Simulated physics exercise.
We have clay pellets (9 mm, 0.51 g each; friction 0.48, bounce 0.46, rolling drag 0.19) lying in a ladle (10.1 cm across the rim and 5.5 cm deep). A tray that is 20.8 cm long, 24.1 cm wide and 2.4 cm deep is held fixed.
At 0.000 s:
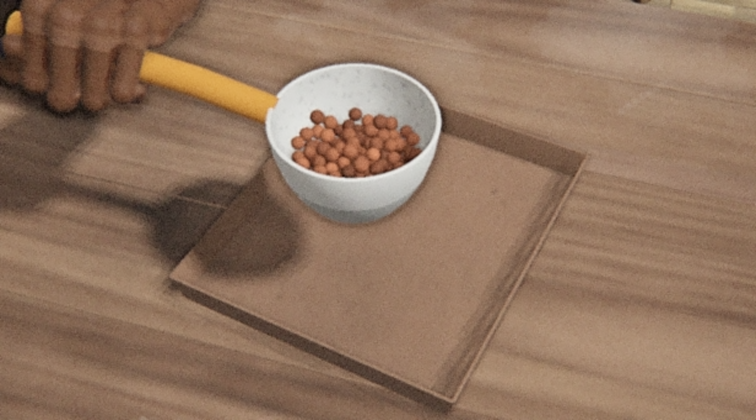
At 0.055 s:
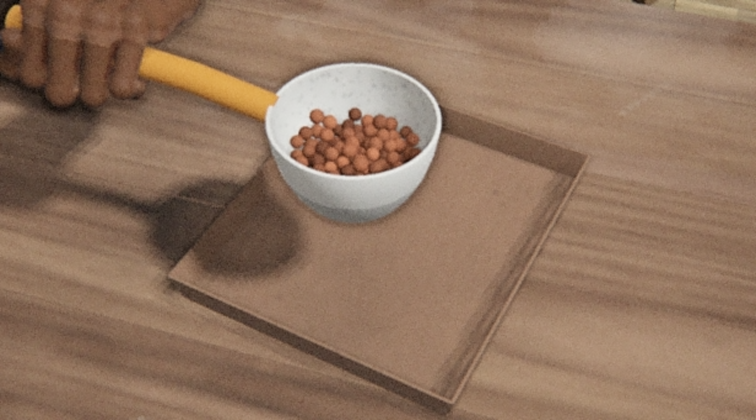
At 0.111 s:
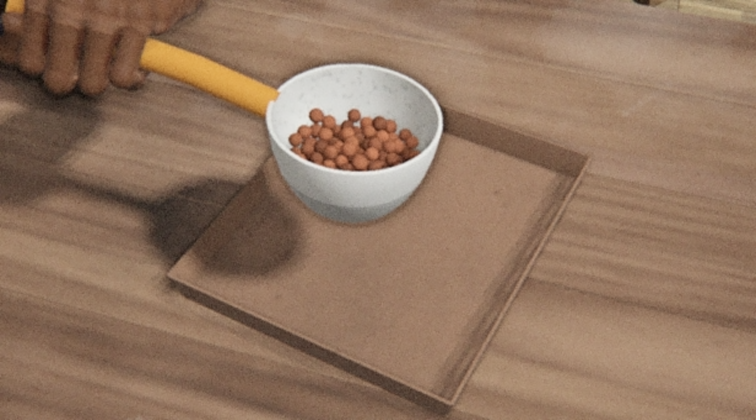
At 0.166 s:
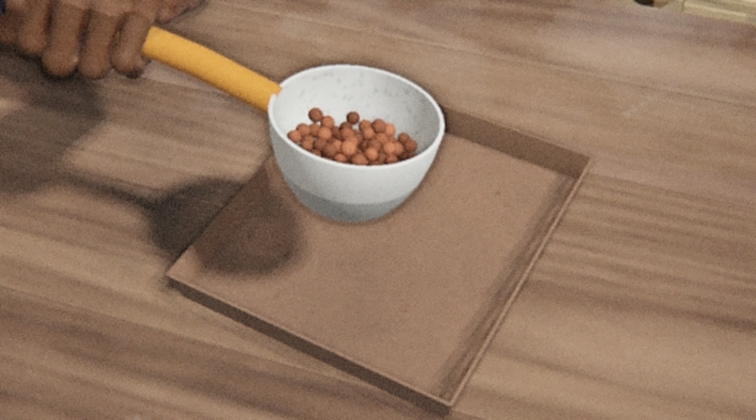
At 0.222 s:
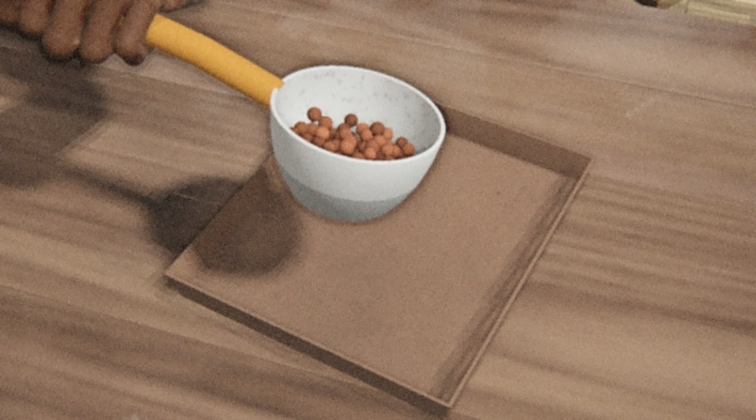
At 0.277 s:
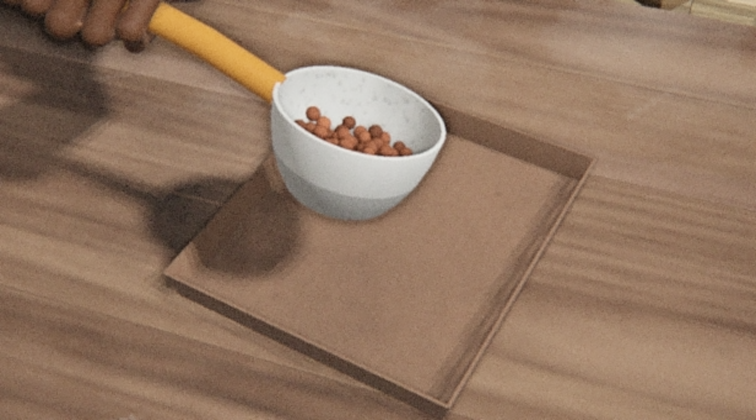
A hand at the upper left grips the yellow handle of a ladle above a wooden surface, seen from above at an angle. The white, faintly speckled ladle holds reddish-brown clay pellets near the top centre, over a shallow brown square tray, with a dark shadow to the left. The hand shifts slightly upward as the ladle gradually tilts toward the back right, while the tray and camera stay still.
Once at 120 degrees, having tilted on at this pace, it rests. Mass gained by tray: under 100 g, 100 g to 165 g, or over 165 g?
Catch: Minor.
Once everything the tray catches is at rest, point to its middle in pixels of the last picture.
It's about (413, 255) in the last view.
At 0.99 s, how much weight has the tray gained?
Near 0 g.
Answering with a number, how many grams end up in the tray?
I'd say somewhere near 80 g.
Then, at 0.67 s, tilt 56 degrees; 0 g in the tray, ladle holds 100 %.
After 0.99 s, tilt 86 degrees; 1 g in the tray, ladle holds 100 %.
After 1.29 s, tilt 113 degrees; 28 g in the tray, ladle holds 45 %.
Then, at 1.57 s, tilt 120 degrees; 79 g in the tray, ladle holds 0 %.
By 2.0 s all is still; 79 g in the tray, ladle holds 0 %.
